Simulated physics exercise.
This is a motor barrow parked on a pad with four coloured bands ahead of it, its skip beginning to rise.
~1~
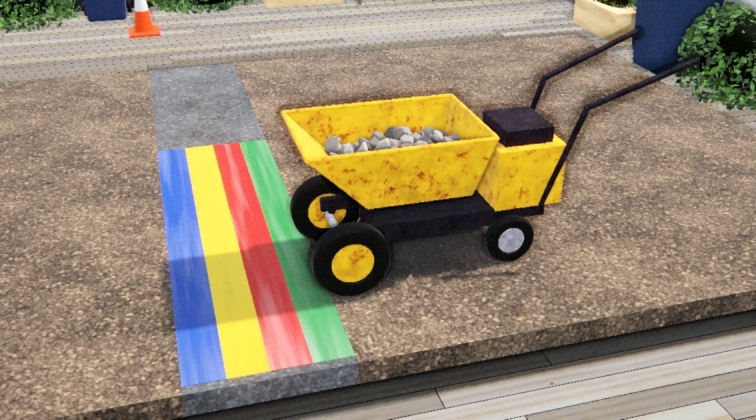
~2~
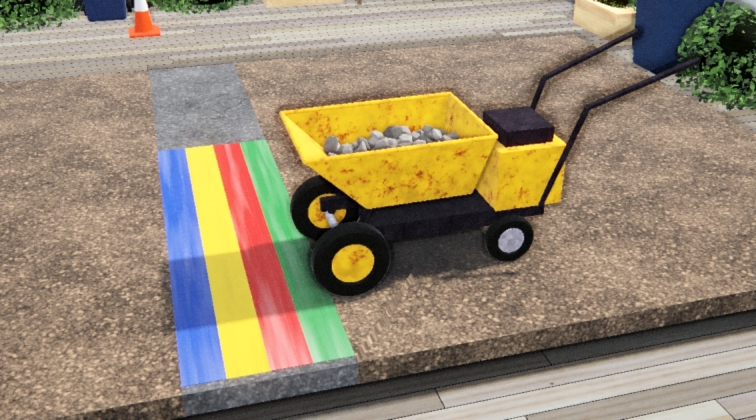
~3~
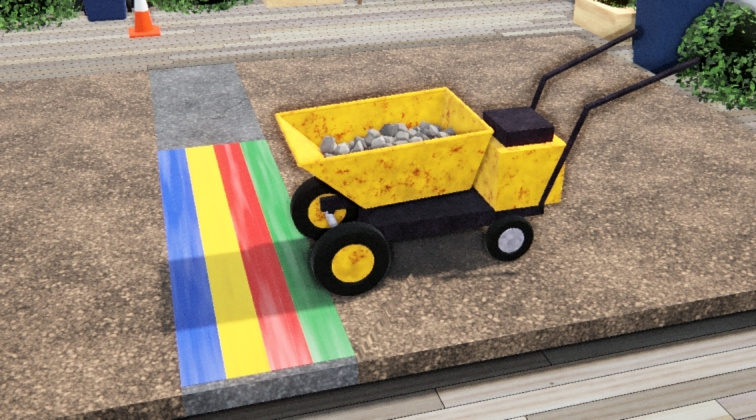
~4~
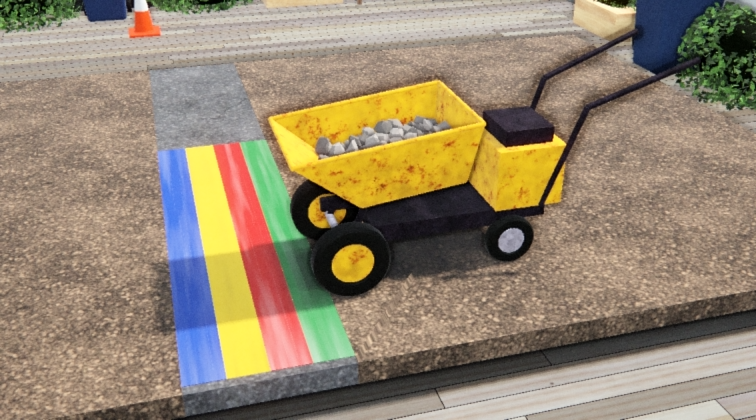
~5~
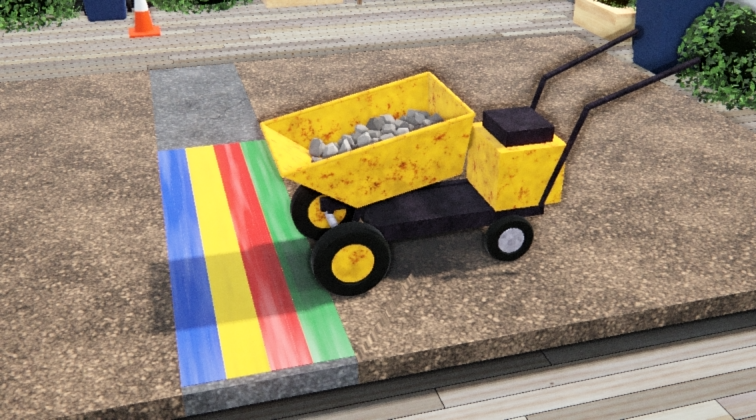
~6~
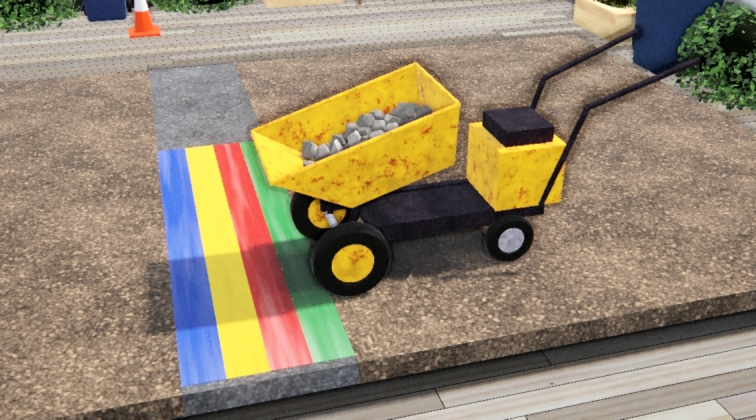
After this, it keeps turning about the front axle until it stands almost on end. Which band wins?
The blue strip carries the most.
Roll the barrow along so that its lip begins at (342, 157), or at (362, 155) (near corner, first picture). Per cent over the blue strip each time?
First some 30, then 20 per cent.
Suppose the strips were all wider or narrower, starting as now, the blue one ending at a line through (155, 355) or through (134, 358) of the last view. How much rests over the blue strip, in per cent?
In turn 40 and 40 in a hundred.
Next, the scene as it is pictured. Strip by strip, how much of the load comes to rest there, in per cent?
In per cent, green strip 0, red strip 0, yellow strip 10 and blue strip 35.
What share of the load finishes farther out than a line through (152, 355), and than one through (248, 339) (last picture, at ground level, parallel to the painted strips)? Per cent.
Roughly 20 per cent, and 80 per cent.
Shortly afterwards, skip tipped steeply; the whole lot in the skip.
Next, skip tipped right over; near two thirds in the skip; a little over the yellow strip; near a quarter over the blue strip; a little off the paint.
Some moments later, skip tipped right over; a little in the skip; a little over the yellow strip; near a third over the blue strip; near a third off the paint.
In the end, skip tipped right over; a little in the skip; none at all over the green strip; none at all over the red strip; a little over the yellow strip; near a third over the blue strip; near a third off the paint.
